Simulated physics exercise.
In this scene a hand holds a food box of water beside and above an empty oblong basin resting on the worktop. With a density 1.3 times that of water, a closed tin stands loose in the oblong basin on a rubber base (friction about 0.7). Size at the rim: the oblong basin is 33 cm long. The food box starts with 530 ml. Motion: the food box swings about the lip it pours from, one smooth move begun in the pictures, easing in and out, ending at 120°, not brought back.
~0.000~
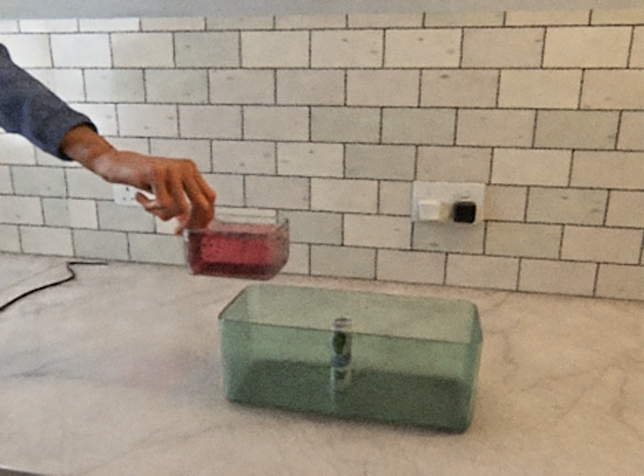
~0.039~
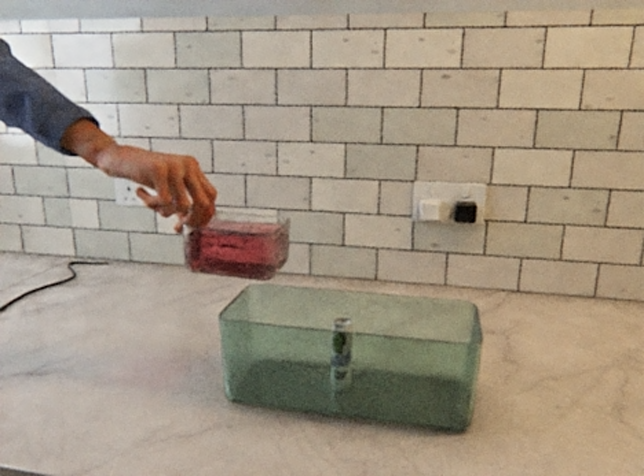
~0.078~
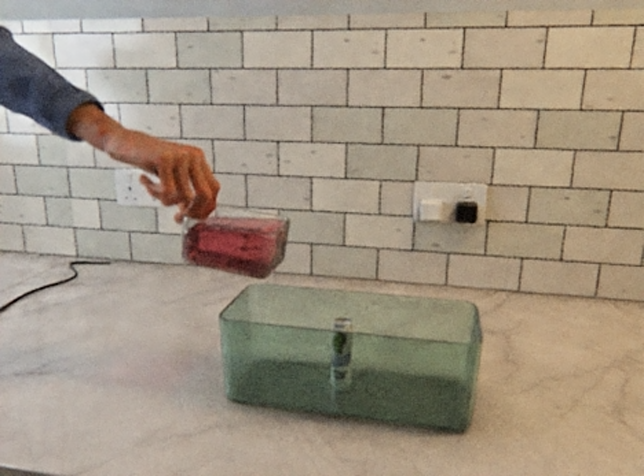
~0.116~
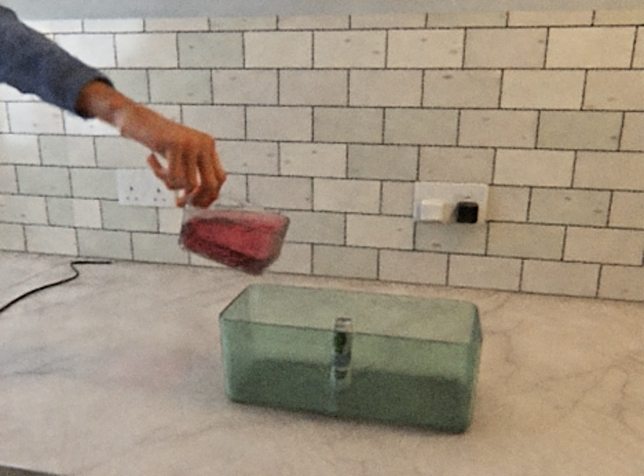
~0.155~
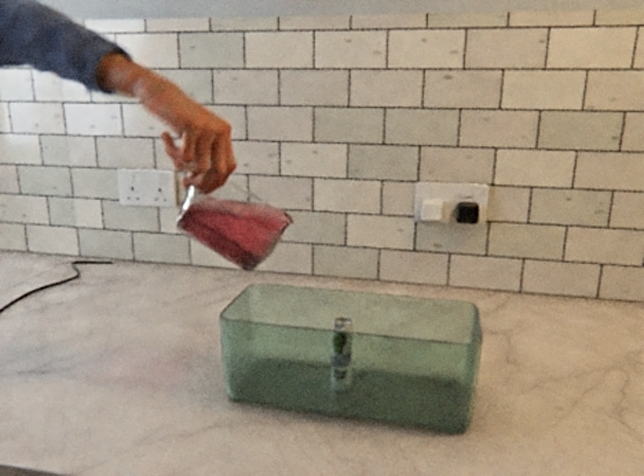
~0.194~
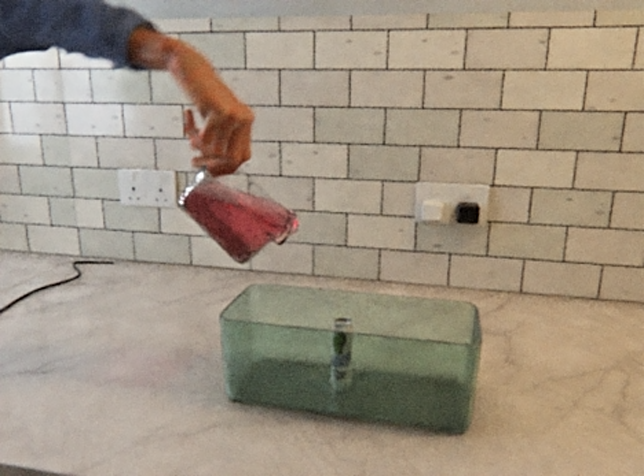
A hand held a clear food box of red liquid above a greenish oblong basin on the worktop, then tilted it gradually, slowly at first, until it leaned steeply down to the right.
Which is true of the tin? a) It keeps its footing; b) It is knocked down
a.
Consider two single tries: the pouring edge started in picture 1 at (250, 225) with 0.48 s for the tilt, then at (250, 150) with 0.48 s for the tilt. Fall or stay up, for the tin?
First it topples; then it remains upright.
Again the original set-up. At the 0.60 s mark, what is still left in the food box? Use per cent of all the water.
Share remaining: Approx. 1 %.
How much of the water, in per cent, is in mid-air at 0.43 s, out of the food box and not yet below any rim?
Close to 60 per cent, I'd say.
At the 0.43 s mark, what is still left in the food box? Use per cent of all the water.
20 %.
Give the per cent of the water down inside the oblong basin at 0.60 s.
Some 92 percent.
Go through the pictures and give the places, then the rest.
In the first frame, it leans 0°; its right rim is at (282, 228); the water meets the walls at (199, 227) and (282, 232); the oblong basin's rim runs from (234, 301) to (479, 323); the tin's top is at (342, 324).
In the second frame, it leans 2°; its right rim is at (282, 228); the water meets the walls at (199, 226) and (282, 230).
In the third frame, it leans 8°; its right rim is at (282, 228); the water meets the walls at (198, 222) and (282, 226).
In the fourth frame, it leans 17°; its right rim is at (282, 228); the water meets the walls at (197, 214) and (283, 222); 1 per cent is over the edge.
In the fifth frame, it leans 28°; its right rim is at (282, 228); the water meets the walls at (196, 202) and (279, 220); 4 per cent is over the edge.
In the sixth frame, it leans 42°; its right rim is at (281, 228); the water meets the walls at (198, 185) and (273, 211); 8 per cent is over the edge.
Then, 0.43 s in, the tilt is 117° and 20 per cent is still to pour; the tin stands where it began.
Then, 0.60 s in, the tilt is 120° and 1 per cent is still to pour; the tin stands where it began.
Then, 0.78 s in, the tilt is 120° and 0 per cent is still to pour; the tin stands where it began.
Then, 0.98 s in, the tilt is 120° and 0 per cent is still to pour; the tin stands where it began.
Finally, the tin stands where it began.
